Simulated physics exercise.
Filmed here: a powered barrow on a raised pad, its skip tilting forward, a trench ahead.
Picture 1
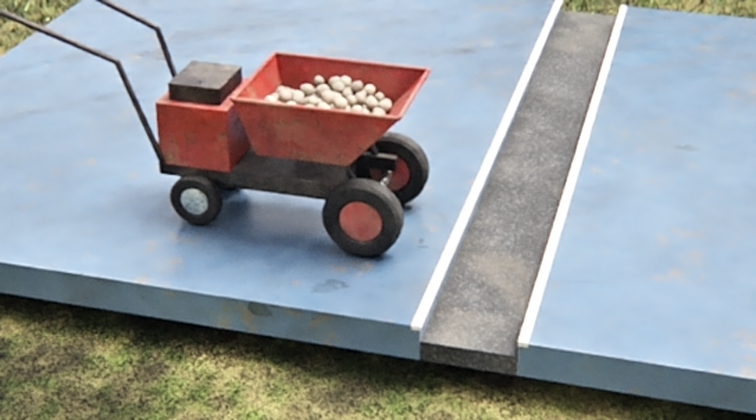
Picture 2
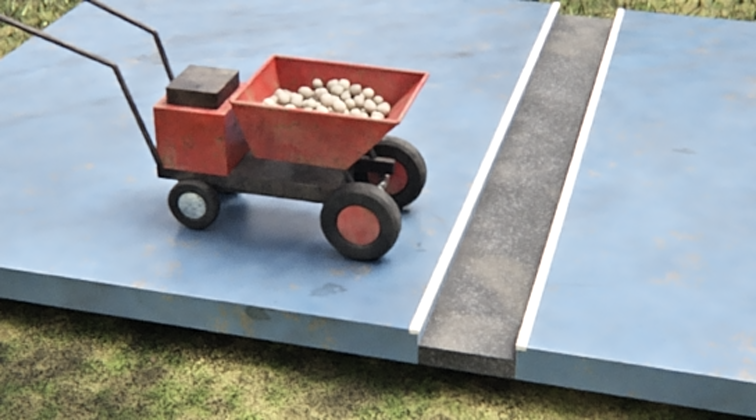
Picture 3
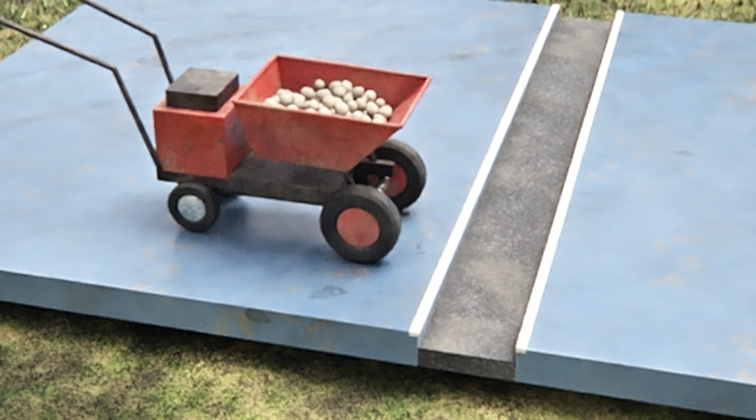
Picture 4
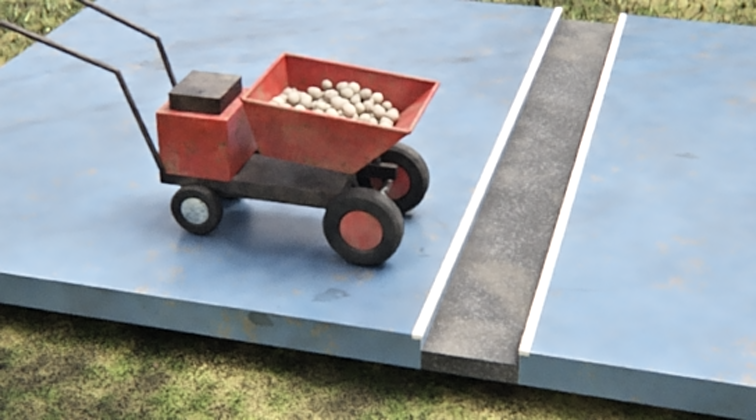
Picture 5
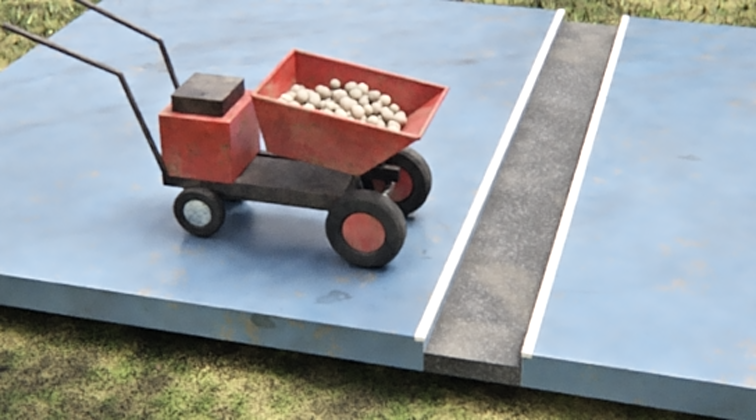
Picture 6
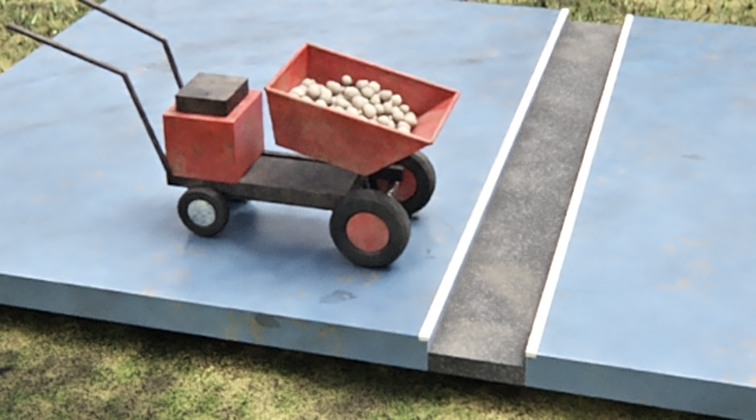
To begin with, a red powered barrow with black handles stands on a raised blue pad, its skip of pale pebbles level, left of a dark, white-edged trench. The skip then gradually tilts forward a little to the right, its back end lifting, while the pebbles stay heaped inside.
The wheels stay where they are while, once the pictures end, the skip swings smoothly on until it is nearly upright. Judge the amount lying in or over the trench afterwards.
Most of the load will be caught by the trench.
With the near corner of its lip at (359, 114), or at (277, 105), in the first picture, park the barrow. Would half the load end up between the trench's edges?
For the first try, past the halfway mark; for the second, shy of half.
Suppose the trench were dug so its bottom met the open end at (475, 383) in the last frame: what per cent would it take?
Something close to 90 per cent.
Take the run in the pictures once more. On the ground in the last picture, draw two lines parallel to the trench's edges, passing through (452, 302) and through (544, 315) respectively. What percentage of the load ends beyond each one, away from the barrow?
Around 100 per cent for the first, and 20 per cent for the second.
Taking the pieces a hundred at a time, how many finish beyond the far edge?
That share comes out near 20 in a hundred.
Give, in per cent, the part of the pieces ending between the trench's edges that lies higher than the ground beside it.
My estimate would be close to 35 per cent.
Soon after the last picture, skip tipped well over; all in the skip.
A little later, skip tipped steeply; nearly all in the skip; a small part in or heaped over the trench; a stray few falling.
Later still, skip tipped right over; about a quarter in the skip; about two thirds in or heaped over the trench; a small part beyond it.
By the end, skip tipped right over; most in or heaped over the trench; about a quarter beyond it.
